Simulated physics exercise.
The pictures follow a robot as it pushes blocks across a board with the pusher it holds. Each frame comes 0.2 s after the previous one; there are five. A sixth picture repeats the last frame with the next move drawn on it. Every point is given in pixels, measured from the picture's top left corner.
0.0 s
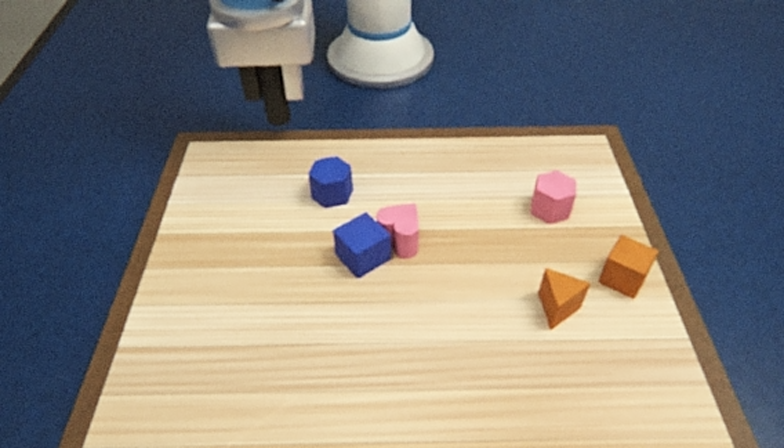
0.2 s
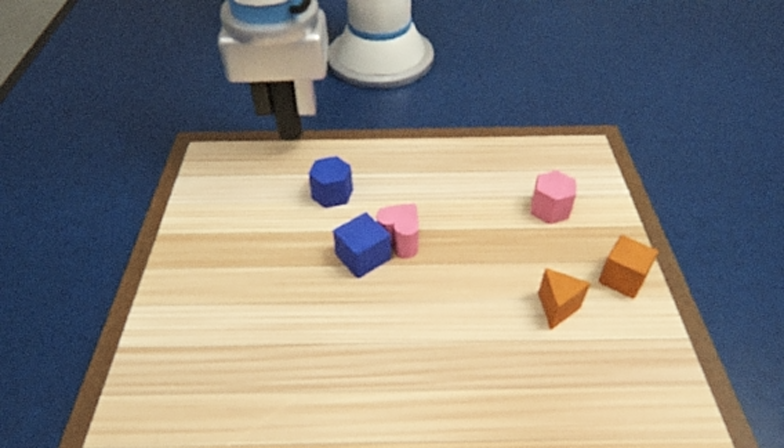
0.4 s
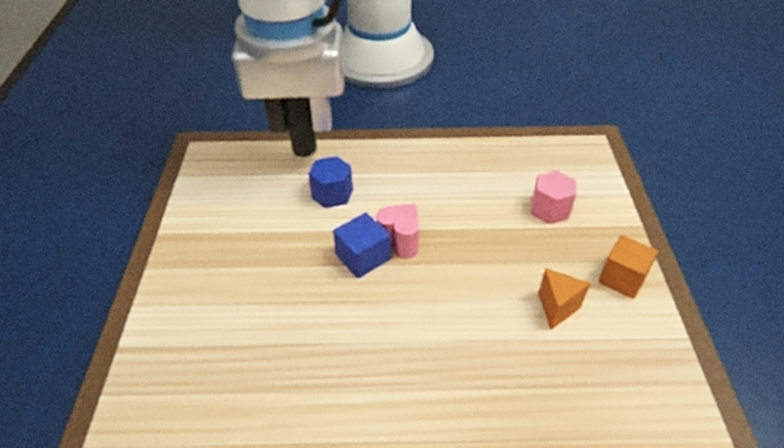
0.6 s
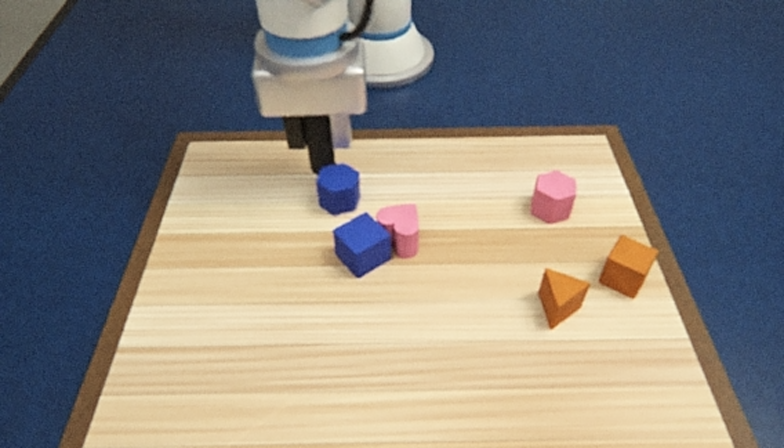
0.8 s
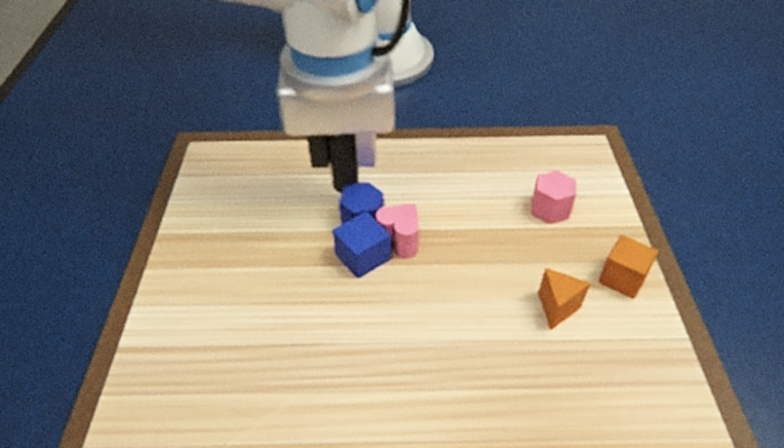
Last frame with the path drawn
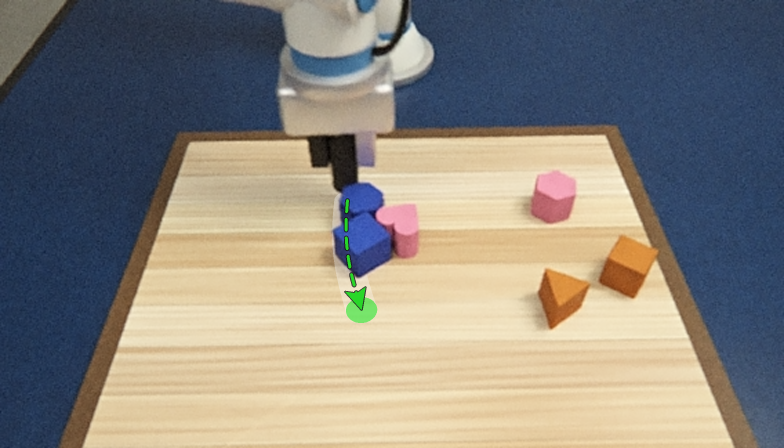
We see a robot arm above a wooden board with blue, pink and orange blocks. The arm moves toward the viewer and rightward, then pushes the blue hexagon up close to the blue cube and pink heart.
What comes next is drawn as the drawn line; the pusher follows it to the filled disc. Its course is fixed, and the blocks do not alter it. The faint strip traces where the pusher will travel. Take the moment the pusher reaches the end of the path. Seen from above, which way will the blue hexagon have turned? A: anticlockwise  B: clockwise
A: Anticlockwise.
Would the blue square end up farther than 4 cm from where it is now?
Yes, that is how it ends up.
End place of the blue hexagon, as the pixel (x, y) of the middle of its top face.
For the centre of its top, I'd go with (382, 226).
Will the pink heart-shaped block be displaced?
Yes
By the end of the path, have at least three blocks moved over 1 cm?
Answer: Yes.
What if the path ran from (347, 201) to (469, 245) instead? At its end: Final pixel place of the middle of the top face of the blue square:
Roughly at (364, 249).
Drawn move, from (347, 201) through (346, 234) and (351, 270) to (362, 310).
On the path given first. One third of the way, pusher (345, 219); blue hexagon (376, 219), turned 60° anticlockwise; blue square (379, 254), turned 45° clockwise; pink heart-shaped block (422, 225).
Two thirds of the way, pusher (349, 256); blue hexagon (382, 226), turned 85° anticlockwise; blue square (384, 262), turned 55° clockwise; pink heart-shaped block (427, 225).
At the end, pusher (360, 295); blue hexagon (382, 226), turned 85° anticlockwise; blue square (396, 272), turned 20° clockwise; pink heart-shaped block (427, 225).
